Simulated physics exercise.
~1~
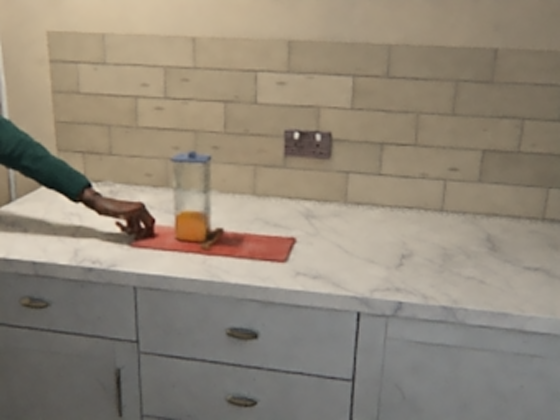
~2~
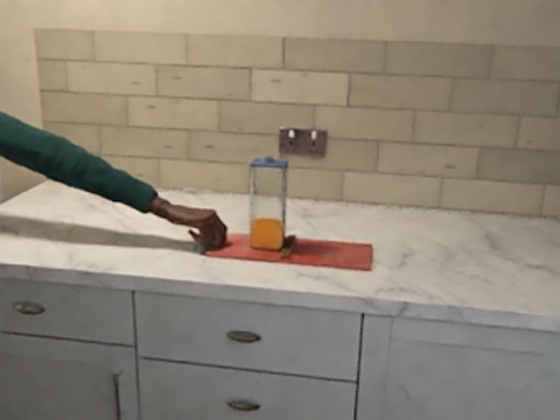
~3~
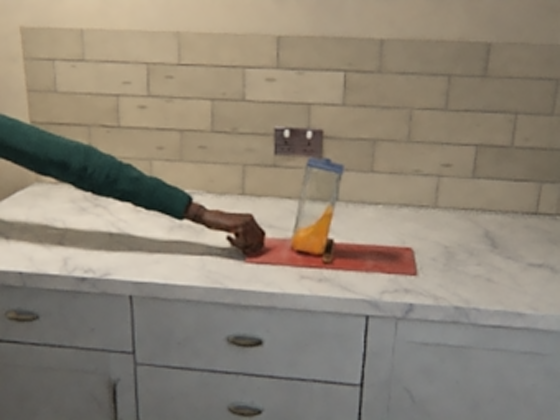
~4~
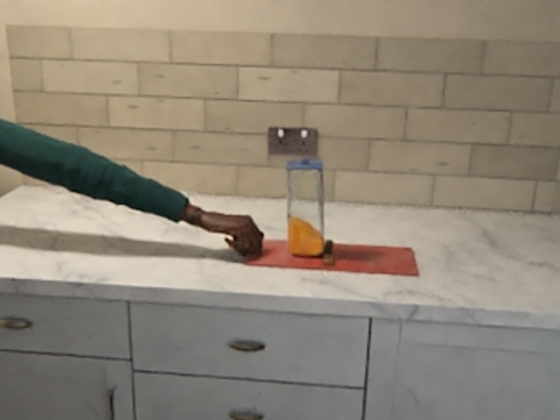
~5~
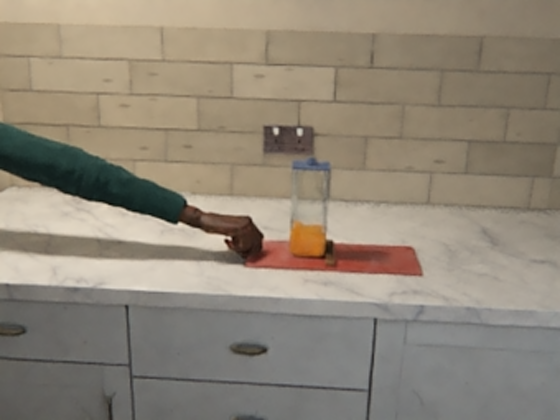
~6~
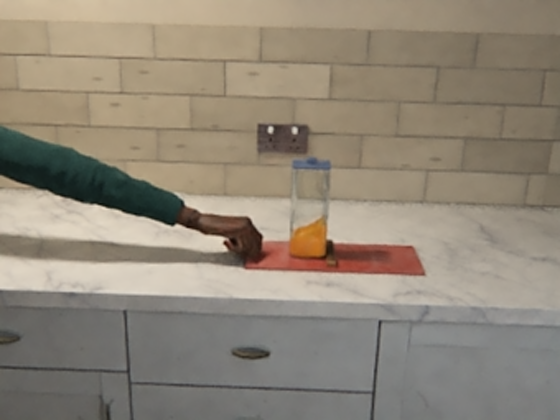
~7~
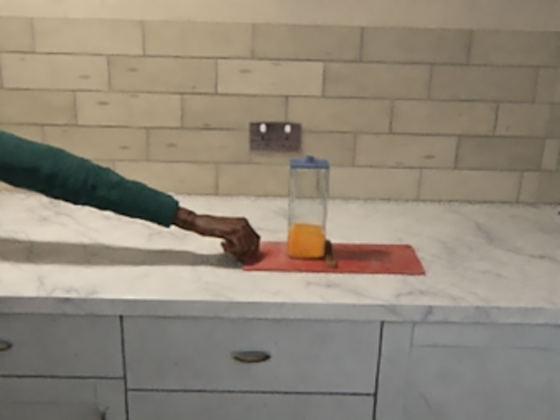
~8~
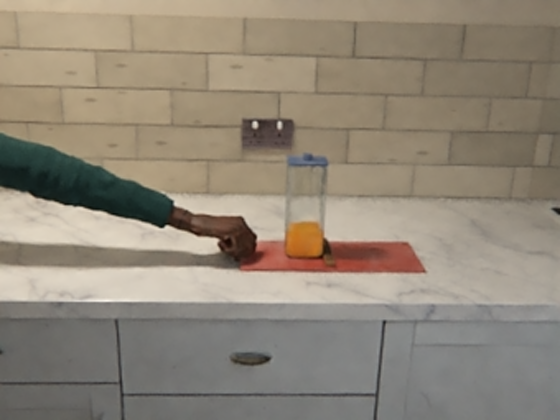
On a marble worktop, a hand slides a red board rightward; its canister tips, then settles upright.
